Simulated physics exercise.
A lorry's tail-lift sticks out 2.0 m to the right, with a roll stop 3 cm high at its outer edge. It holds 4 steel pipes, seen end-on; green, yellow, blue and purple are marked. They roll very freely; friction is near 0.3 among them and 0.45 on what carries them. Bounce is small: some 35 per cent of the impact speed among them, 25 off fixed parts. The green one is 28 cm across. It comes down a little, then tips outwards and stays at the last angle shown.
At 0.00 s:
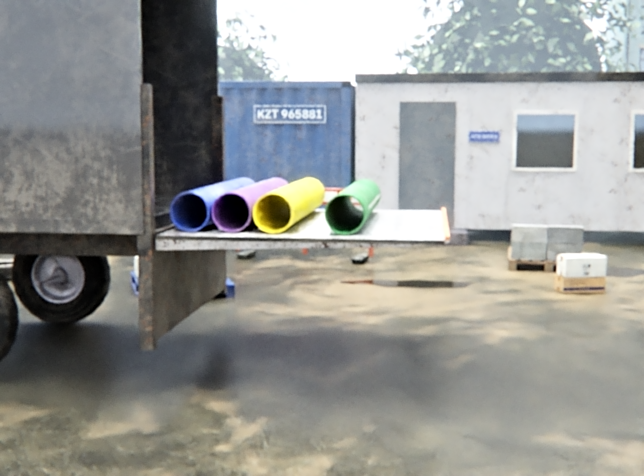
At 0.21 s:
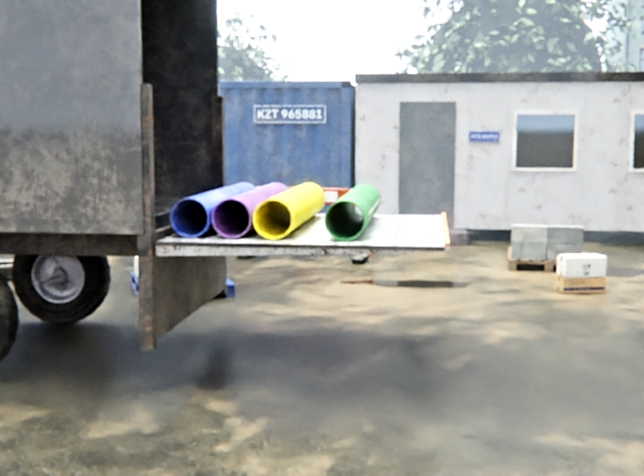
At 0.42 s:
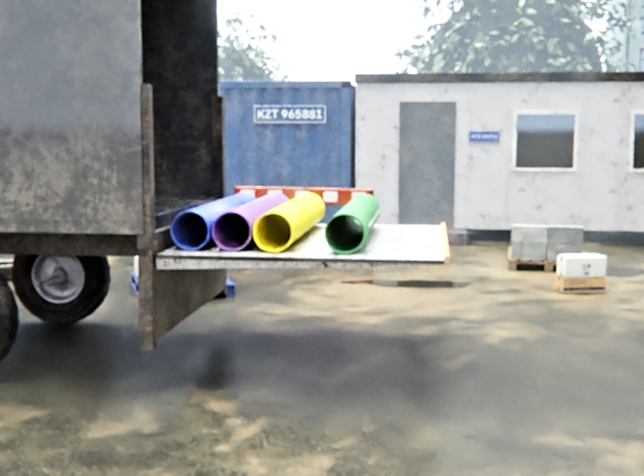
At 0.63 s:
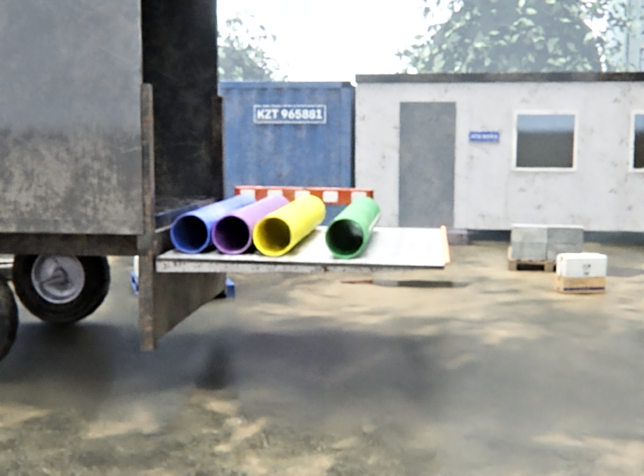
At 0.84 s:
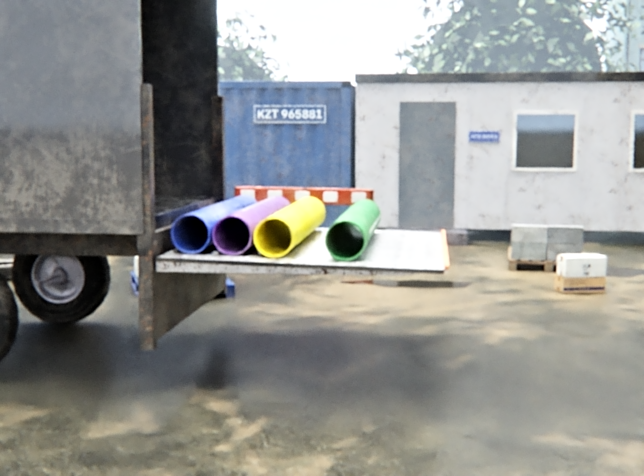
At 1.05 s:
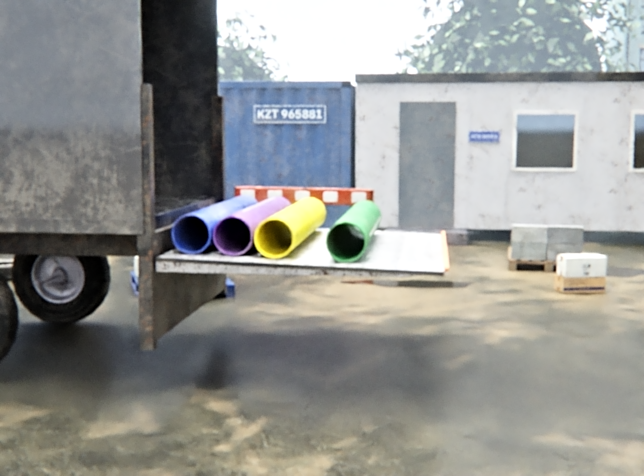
A lorry's dark body fills the left side of a worn yard, seen from a fixed side-on view, with a blue container and a pale cabin behind. Blue, purple, yellow and green pipes lie end-on, left to right, across its protruding tail-lift. The platform lowers slightly with the pipes, revealing a red-and-white barrier behind, then its right end dips very slightly.
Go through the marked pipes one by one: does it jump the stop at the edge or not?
The green one remains on the lift; the yellow one remains on the lift; the blue one remains on the lift; the purple one remains on the lift.
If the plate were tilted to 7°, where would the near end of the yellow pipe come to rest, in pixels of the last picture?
Near (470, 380).
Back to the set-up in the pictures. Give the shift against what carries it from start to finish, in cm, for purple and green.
About: Purple 80, green 60.
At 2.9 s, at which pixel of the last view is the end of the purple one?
Around (262, 238).
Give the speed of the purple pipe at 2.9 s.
Roughly 0.2 m/s.
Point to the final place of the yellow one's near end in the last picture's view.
At about (390, 244).
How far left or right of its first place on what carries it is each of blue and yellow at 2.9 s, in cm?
Blue 20 right, yellow 20 right.
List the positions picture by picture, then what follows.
The first picture shows green (345, 214), yellow (273, 213), blue (189, 212), purple (231, 213); plate level; stop at (447, 238); 4 of the 4 make up the bottom layer on the plate.
The second picture shows green (345, 220), yellow (273, 219), blue (189, 218), purple (231, 219); plate level.
The third picture shows green (345, 234), yellow (273, 232), blue (189, 231), purple (231, 232); plate level.
The fourth picture shows green (345, 238), yellow (273, 236), blue (189, 234), purple (231, 235); plate level; stop at (447, 263).
The fifth picture shows green (345, 240), yellow (273, 238), blue (190, 234), purple (231, 236); plate tilted 1°.
The sixth picture shows green (346, 242), yellow (274, 238), blue (190, 235), purple (232, 236); plate tilted 2°; stop at (446, 270).
By 2.9 s, green is on the plate, 45 cm from the stop, rolling right; yellow is on the plate, 95 cm from the stop, rolling right; blue is on the plate, 155 cm from the stop, rolling right; purple is on the plate, 125 cm from the stop, rolling right; 0 of 4 are off.
Finally (5.3 s), green is on the plate, 10 cm from the stop; yellow is on the plate, 35 cm from the stop; blue is on the plate, 90 cm from the stop; purple is on the plate, 65 cm from the stop; 0 of 4 are off.
